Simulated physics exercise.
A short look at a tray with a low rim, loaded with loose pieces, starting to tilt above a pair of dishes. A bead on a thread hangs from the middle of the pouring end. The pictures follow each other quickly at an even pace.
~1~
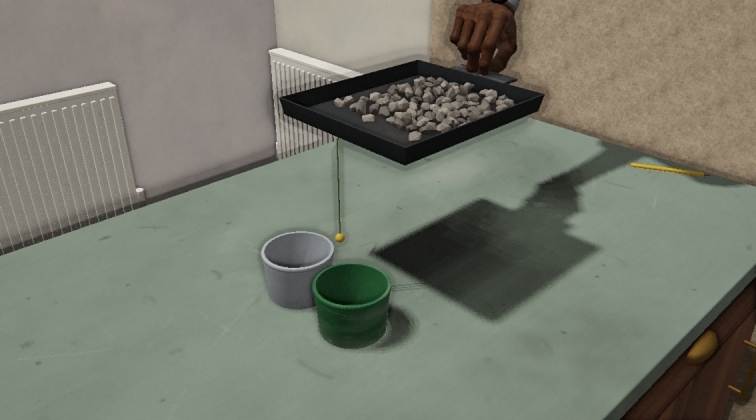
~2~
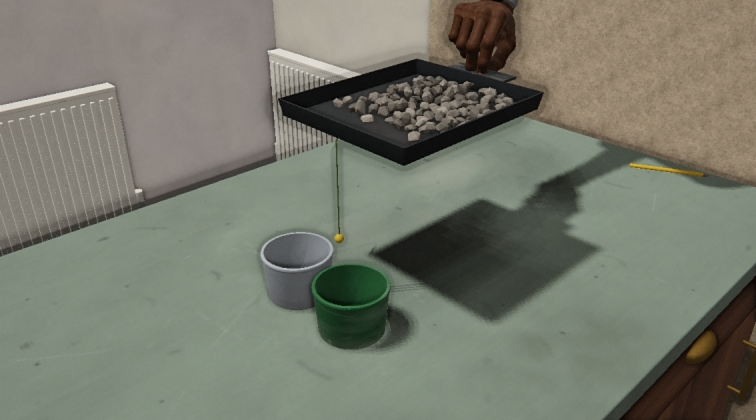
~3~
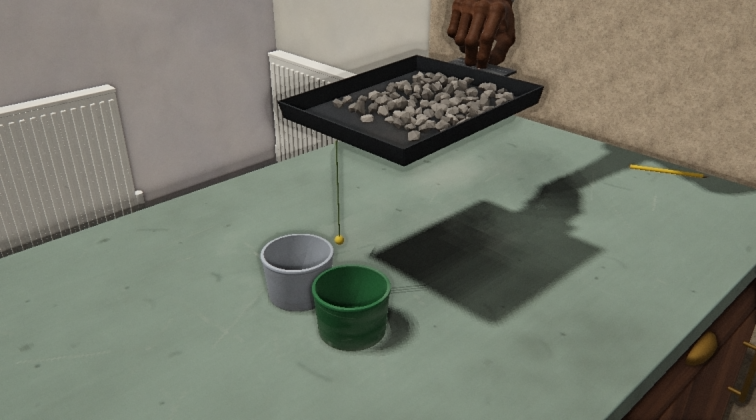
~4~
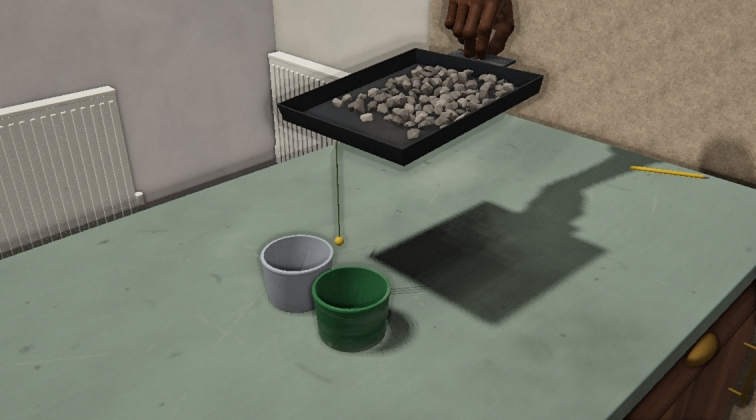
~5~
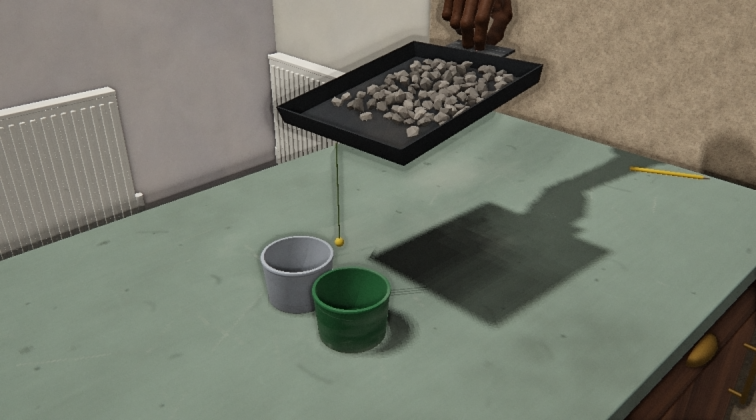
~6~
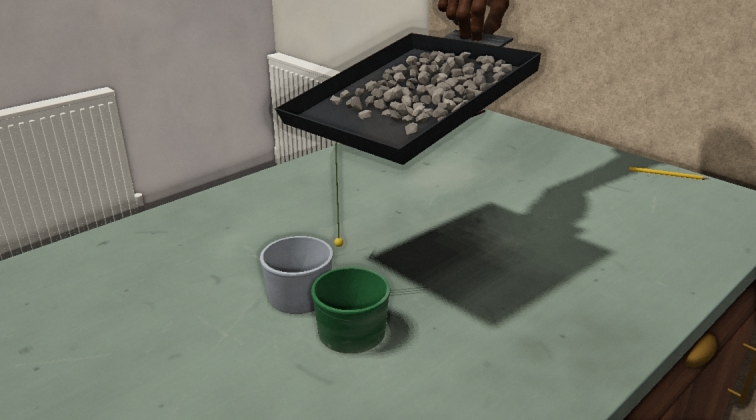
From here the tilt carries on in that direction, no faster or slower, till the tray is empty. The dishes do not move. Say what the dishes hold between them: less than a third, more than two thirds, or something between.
The two hold from one third to two thirds of the load.
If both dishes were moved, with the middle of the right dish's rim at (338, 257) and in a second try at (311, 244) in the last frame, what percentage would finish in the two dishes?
In turn 30 and 30 in a hundred.
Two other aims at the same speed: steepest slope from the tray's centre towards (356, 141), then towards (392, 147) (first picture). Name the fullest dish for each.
At the first place the right-hand dish, at the second the dish on the right.
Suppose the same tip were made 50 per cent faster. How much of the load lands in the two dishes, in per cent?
Near 40 %.
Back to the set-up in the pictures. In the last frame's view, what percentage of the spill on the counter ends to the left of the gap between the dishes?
Some 100 per cent.
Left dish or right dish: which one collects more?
That is the left-hand dish.
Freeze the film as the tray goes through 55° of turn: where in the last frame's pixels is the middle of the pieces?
Roughly at (335, 105).
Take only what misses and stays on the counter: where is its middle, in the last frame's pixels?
Close to (224, 289).
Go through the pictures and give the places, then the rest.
The first frame shows corners of the pouring end (284, 97) and (405, 145), level; middle of the load (434, 107), bits of gravel; left dish (271, 280); right dish (324, 317); bead on its thread (340, 238).
The second frame shows corners of the pouring end (283, 98) and (404, 146), level; middle of the load (433, 107).
The third frame shows corners of the pouring end (282, 101) and (404, 147), tipped barely, lowest at the left corner; middle of the load (433, 104).
The fourth frame shows corners of the pouring end (281, 104) and (402, 147), tipped a little, lowest at the left corner; middle of the load (433, 99).
The fifth frame shows corners of the pouring end (281, 106) and (401, 147), tipped a little, lowest at the left corner; middle of the load (432, 94).
The sixth frame shows corners of the pouring end (280, 108) and (399, 146), tipped a little, lowest at the left corner; middle of the load (430, 88); left dish (270, 285); right dish (323, 322).
Just after the last frame, tray tipped steeply; almost all on the tray; just a few in the air.
A moment on, tray tipped right over; roughly half on the tray; just a few in the right dish; about a tenth in the left dish; about a tenth outside both; roughly a quarter in the air.
Further on, tray tipped past a quarter turn; about a tenth in the right dish; roughly half in the left dish; roughly half outside both.
When it is over, tray tipped past a quarter turn; about a tenth in the right dish; roughly half in the left dish; roughly half outside both.
